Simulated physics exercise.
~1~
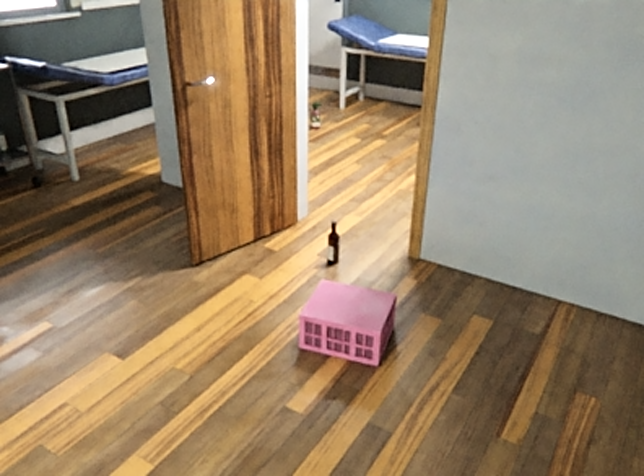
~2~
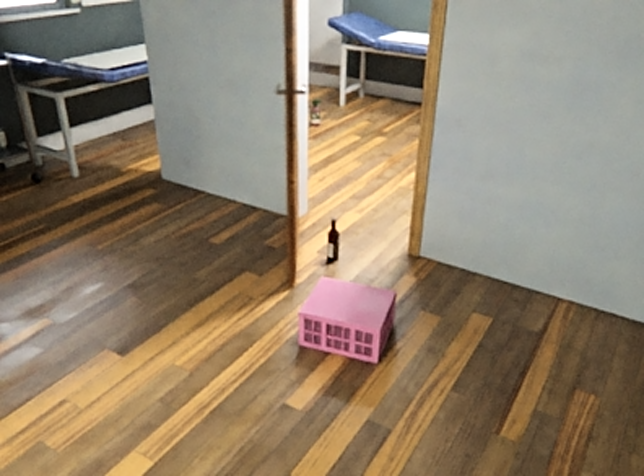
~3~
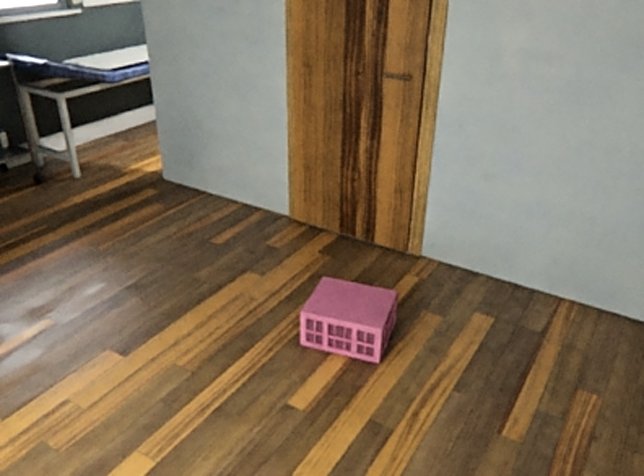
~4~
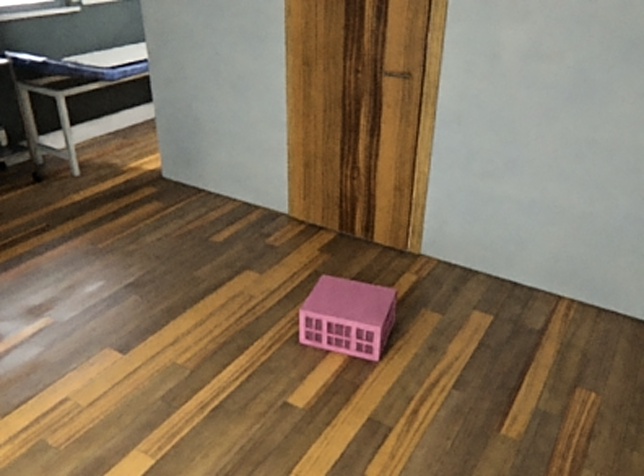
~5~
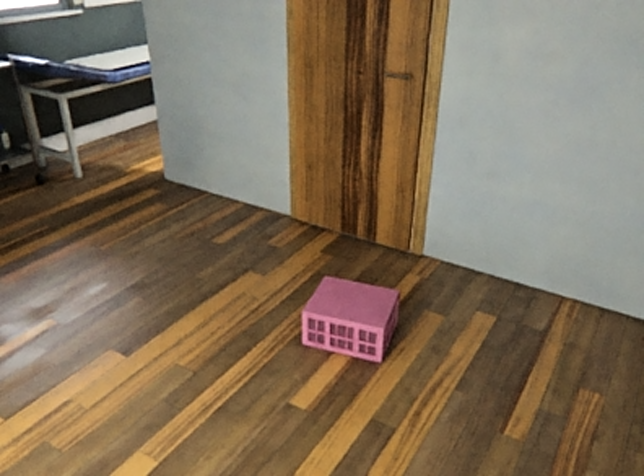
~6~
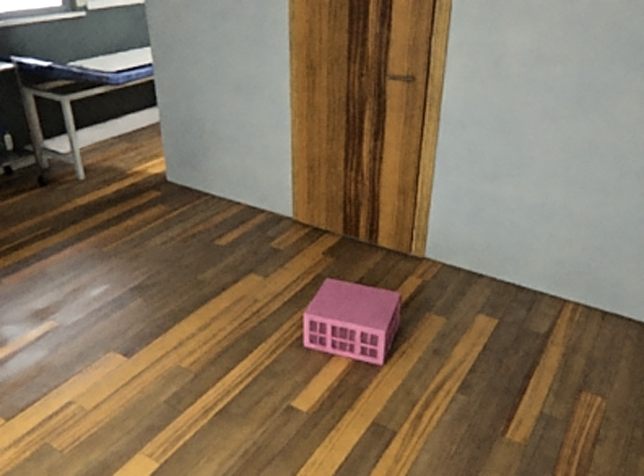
In a room, a wooden door swings shut, hiding a dark bottle behind a pink crate.
